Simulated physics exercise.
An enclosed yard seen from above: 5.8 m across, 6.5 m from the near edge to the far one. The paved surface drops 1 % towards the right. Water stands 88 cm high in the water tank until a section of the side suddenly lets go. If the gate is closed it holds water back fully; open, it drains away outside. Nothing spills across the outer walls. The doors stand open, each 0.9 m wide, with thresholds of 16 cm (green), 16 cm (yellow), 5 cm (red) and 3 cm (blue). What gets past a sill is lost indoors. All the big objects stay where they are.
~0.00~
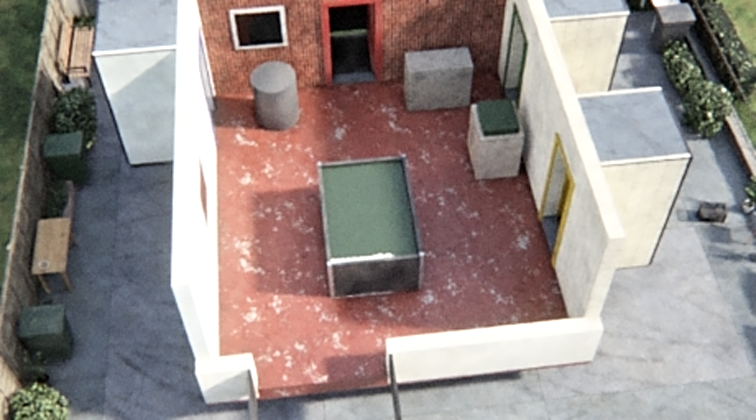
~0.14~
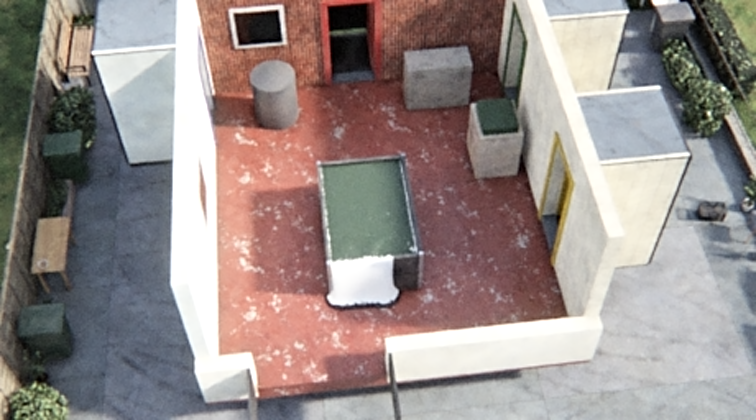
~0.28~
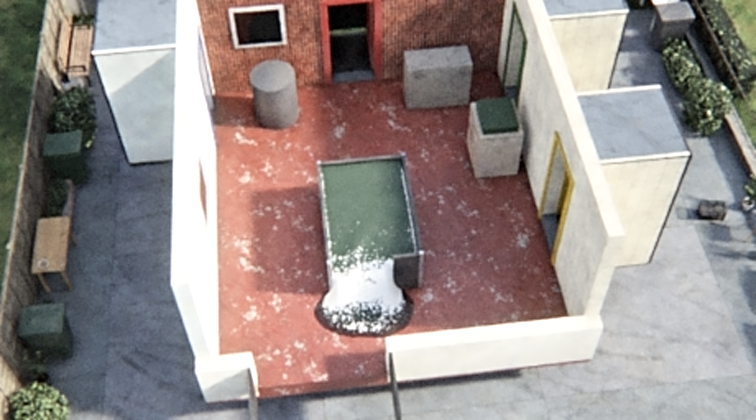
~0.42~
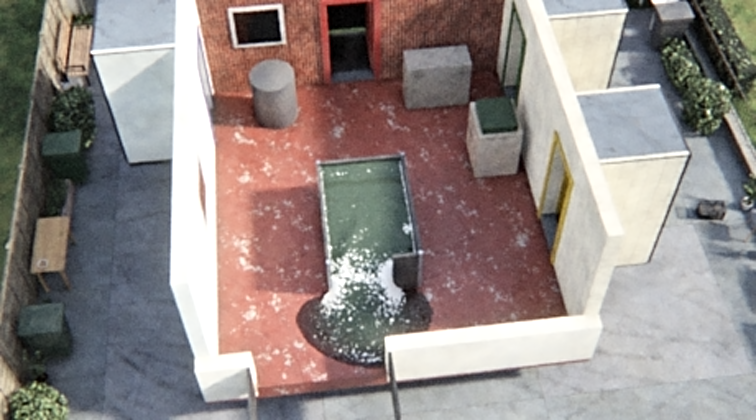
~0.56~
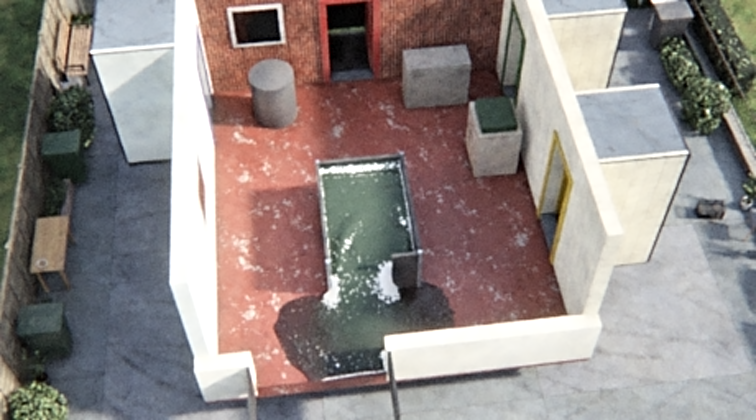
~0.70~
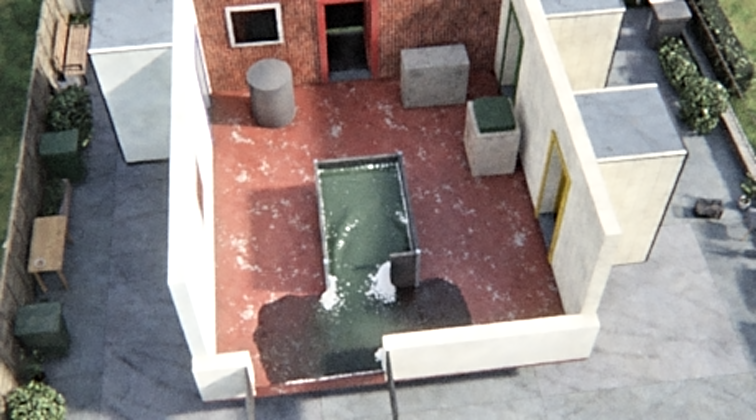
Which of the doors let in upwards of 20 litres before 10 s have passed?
Door by door: At the green door it keeps below the limit; at the yellow door it keeps below the limit; at the red door it stays under the limit; at the blue door it stays under the limit.
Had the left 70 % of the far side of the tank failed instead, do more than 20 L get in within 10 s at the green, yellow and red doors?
Against that limit: Green below, yellow below, red over.
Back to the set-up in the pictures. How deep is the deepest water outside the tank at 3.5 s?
Roughly 20 cm.
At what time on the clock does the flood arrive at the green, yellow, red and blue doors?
Arrival: Green 3.8 s, yellow 2.2 s, red 8.0 s, blue not within the 10 s.
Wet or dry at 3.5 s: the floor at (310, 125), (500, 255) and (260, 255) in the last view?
In turn: Still dry, wet, flooded.
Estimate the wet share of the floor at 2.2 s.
Some 25 per cent of it.
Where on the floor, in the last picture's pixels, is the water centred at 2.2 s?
At about (380, 272).
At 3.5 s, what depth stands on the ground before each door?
In cm: Green 0, yellow 9, red 0, blue 0.
After 1.4 s water covers 20 % of the floor and is deepest (44 cm) near (395, 358); green door not reached, yellow door not reached, red door not reached, blue door not reached.
After 2.2 s water covers 25 % of the floor and is deepest (34 cm) near (395, 358); green door not reached, yellow door 3 cm at the sill, 0 L in, red door not reached, blue door not reached.
After 3.5 s water covers 35 % of the floor and is deepest (20 cm) near (394, 348); green door not reached, yellow door 9 cm at the sill, 0 L in, red door not reached, blue door not reached.
After 6.0 s water covers 50 % of the floor and is deepest (12 cm) near (394, 348); green door 3 cm at the sill, 0 L in, yellow door 6 cm at the sill, 0 L in, red door not reached, blue door not reached.
After 10.0 s water covers 75 % of the floor and is deepest (6 cm) near (568, 339); green door 3 cm at the sill, 0 L in, yellow door 5 cm at the sill, 0 L in, red door 4 cm at the sill, 0 L in, blue door not reached.
